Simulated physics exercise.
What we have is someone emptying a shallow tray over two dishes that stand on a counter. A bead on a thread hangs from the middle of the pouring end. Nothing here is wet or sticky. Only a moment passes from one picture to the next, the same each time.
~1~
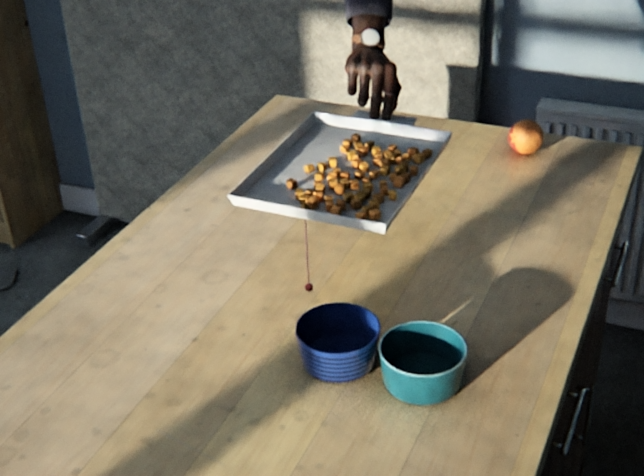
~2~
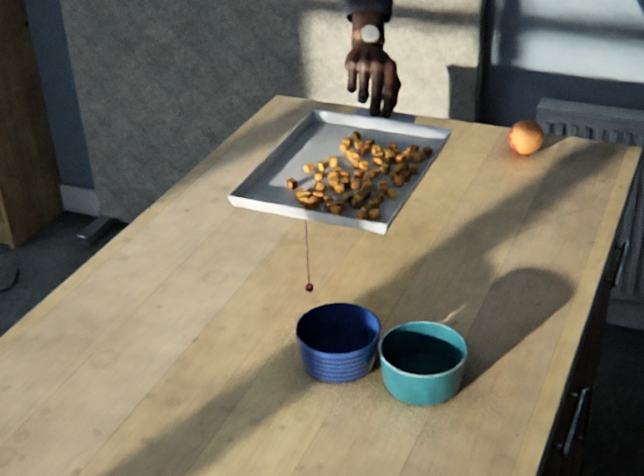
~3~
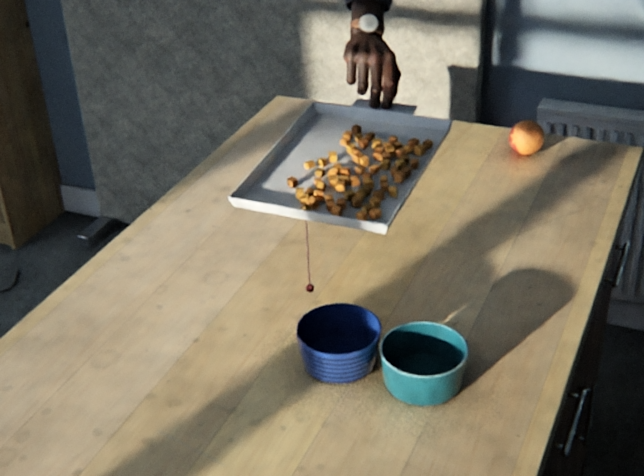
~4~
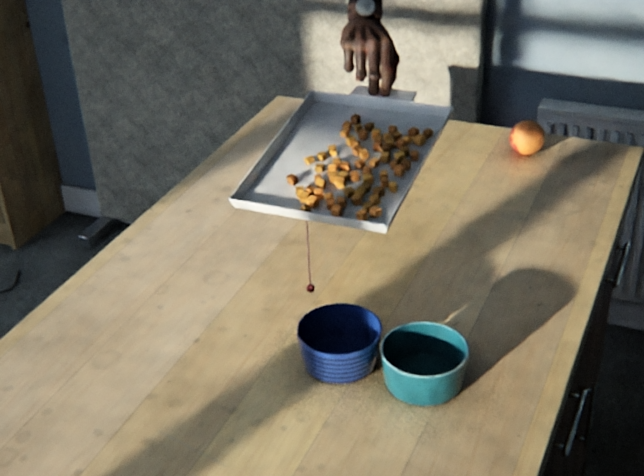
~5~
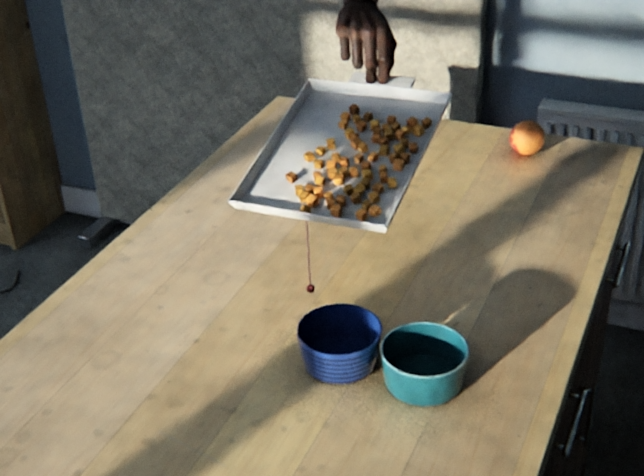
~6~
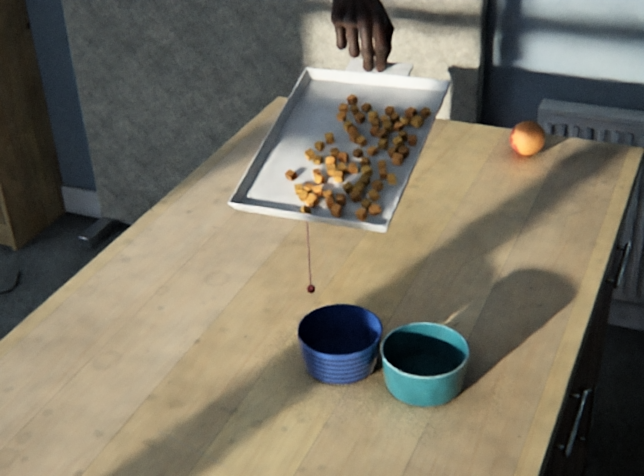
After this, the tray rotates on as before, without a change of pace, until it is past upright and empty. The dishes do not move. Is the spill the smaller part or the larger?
Together they catch only the smaller part.
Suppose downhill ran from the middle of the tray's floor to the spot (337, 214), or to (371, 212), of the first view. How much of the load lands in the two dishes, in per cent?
In turn 60 and 20 in a hundred.
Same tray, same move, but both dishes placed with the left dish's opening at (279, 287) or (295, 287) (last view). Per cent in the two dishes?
About 20 and 0 per cent.
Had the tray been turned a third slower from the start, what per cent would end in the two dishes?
It comes to 30 per cent or so.
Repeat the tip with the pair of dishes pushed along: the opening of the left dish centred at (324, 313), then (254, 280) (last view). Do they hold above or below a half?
The first try: The smaller part. The second: Not half.
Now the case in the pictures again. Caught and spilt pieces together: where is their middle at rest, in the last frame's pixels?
Close to (266, 349).
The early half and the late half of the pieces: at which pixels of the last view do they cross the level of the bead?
The first part at (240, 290); the rest at (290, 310).
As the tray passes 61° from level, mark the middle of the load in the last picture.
Close to (314, 199).
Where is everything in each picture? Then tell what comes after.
In the first frame, corners of the pouring end at (233, 194) and (384, 222), level; middle of the load at (360, 175), croutons; left dish at (322, 365); right dish at (409, 387); bead on its thread at (309, 287).
In the second frame, corners of the pouring end at (233, 195) and (384, 222), level; middle of the load at (360, 174).
In the third frame, corners of the pouring end at (233, 196) and (384, 223), tipped barely, lowest at the left corner; middle of the load at (360, 170).
In the fourth frame, corners of the pouring end at (233, 197) and (384, 223), tipped a little, lowest at the left corner; middle of the load at (360, 164).
In the fifth frame, corners of the pouring end at (233, 199) and (384, 223), tipped a little, lowest at the left corner; middle of the load at (359, 159).
In the sixth frame, corners of the pouring end at (233, 201) and (384, 223), tipped clearly, lowest at the left corner; middle of the load at (358, 153); left dish at (324, 367); right dish at (411, 389).
Soon, tray tipped steeply; nearly all on the tray; a stray few in the air.
A while on, tray tipped right over; most on the tray; a small part outside both; a stray few in the air.
Towards the end, tray tipped past a quarter turn; about a quarter in the left dish; most outside both.
Finally, tray tipped past a quarter turn; none in the right dish; about a quarter in the left dish; most outside both.
